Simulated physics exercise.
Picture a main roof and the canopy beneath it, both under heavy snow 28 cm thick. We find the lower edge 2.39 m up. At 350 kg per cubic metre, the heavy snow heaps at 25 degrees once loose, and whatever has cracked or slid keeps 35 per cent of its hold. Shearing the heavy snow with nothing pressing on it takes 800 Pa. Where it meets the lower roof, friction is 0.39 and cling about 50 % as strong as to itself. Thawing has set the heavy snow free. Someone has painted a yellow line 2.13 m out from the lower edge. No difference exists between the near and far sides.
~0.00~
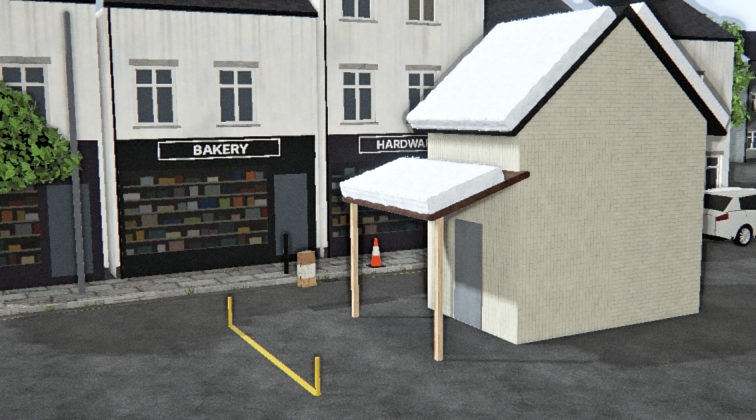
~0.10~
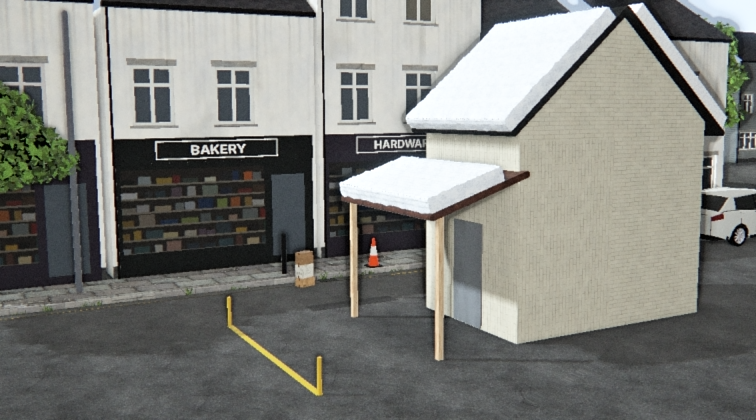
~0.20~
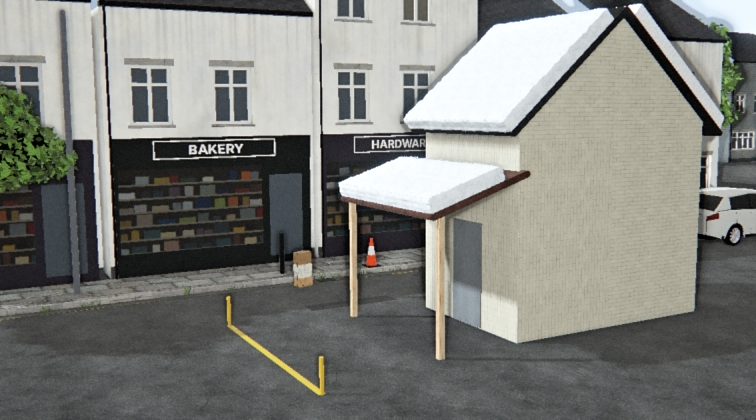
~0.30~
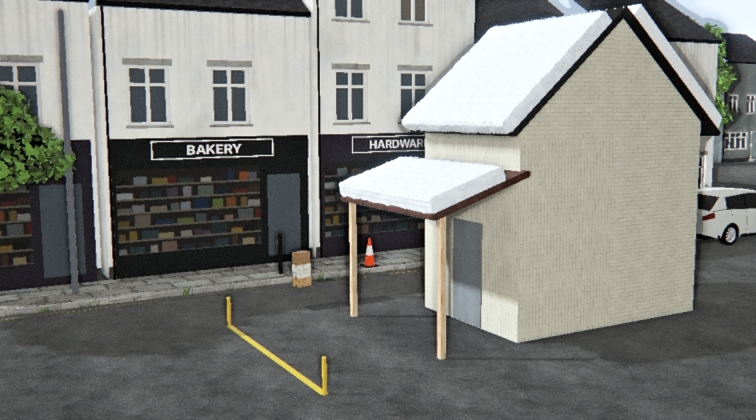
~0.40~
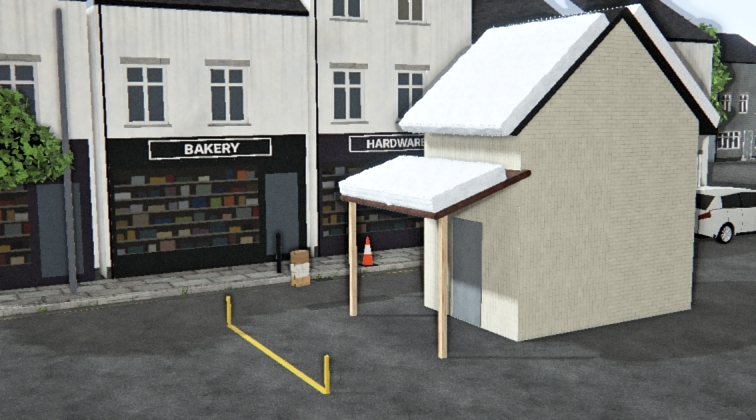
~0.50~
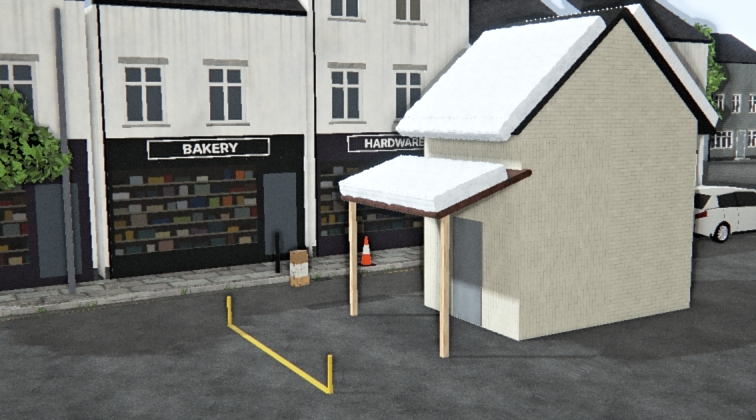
On a street with shops, snow slides slightly down the small building's main roof.
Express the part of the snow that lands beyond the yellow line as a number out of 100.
Roughly 1 per cent.
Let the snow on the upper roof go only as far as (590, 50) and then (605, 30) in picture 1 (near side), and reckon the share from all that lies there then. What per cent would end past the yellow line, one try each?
It would be around 0 percent and then around 1 percent.
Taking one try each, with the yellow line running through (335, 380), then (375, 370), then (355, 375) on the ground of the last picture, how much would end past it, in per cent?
Respectively 4, 20 and 10 percent would end past it.
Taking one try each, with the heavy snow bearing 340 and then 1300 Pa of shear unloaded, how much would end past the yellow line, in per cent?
Expect about 25 in a hundred, then about 0 in a hundred.
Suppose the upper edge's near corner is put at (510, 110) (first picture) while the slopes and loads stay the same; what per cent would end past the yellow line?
Roughly 14 per cent.
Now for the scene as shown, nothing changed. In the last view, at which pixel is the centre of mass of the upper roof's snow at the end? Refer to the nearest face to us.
Near face, approx. (421, 278).
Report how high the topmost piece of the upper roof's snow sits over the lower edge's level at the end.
The snow's top stands about 0.9 m above the lower edge.
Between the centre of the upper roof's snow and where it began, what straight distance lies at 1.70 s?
About 2.4 m.
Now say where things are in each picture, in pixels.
Leading edge of the heavy snow at (510, 126), in the first frame.
Leading edge of the heavy snow at (510, 127), its middle shifted 9 mm, in the second frame.
Leading edge of the heavy snow at (509, 128), its middle shifted 3.7 cm, 1 % of it past the upper edge, in one piece, in the third frame.
Leading edge of the heavy snow at (508, 130), its middle shifted 8.5 cm, 3 % of it past the upper edge, in one piece, in the fourth frame.
Leading edge of the heavy snow at (506, 135), its middle shifted 16 cm, 6 % of it past the upper edge, in one piece, in the fifth frame.
Leading edge of the heavy snow at (504, 127), its middle shifted 25 cm, 9 % of it past the upper edge, cracking, in the sixth frame.
After 1.05 s, none is below the lower edge and 0 % is past the line.
After 1.70 s, none is below the lower edge and 0 % is past the line.
After 2.35 s, 25 % is below the lower edge and 0 % is past the line.
After 3.00 s, 44 % is below the lower edge and 0 % is past the line.
After 4.20 s, at the end, 55 % is below the lower edge and 1 % is past the line.
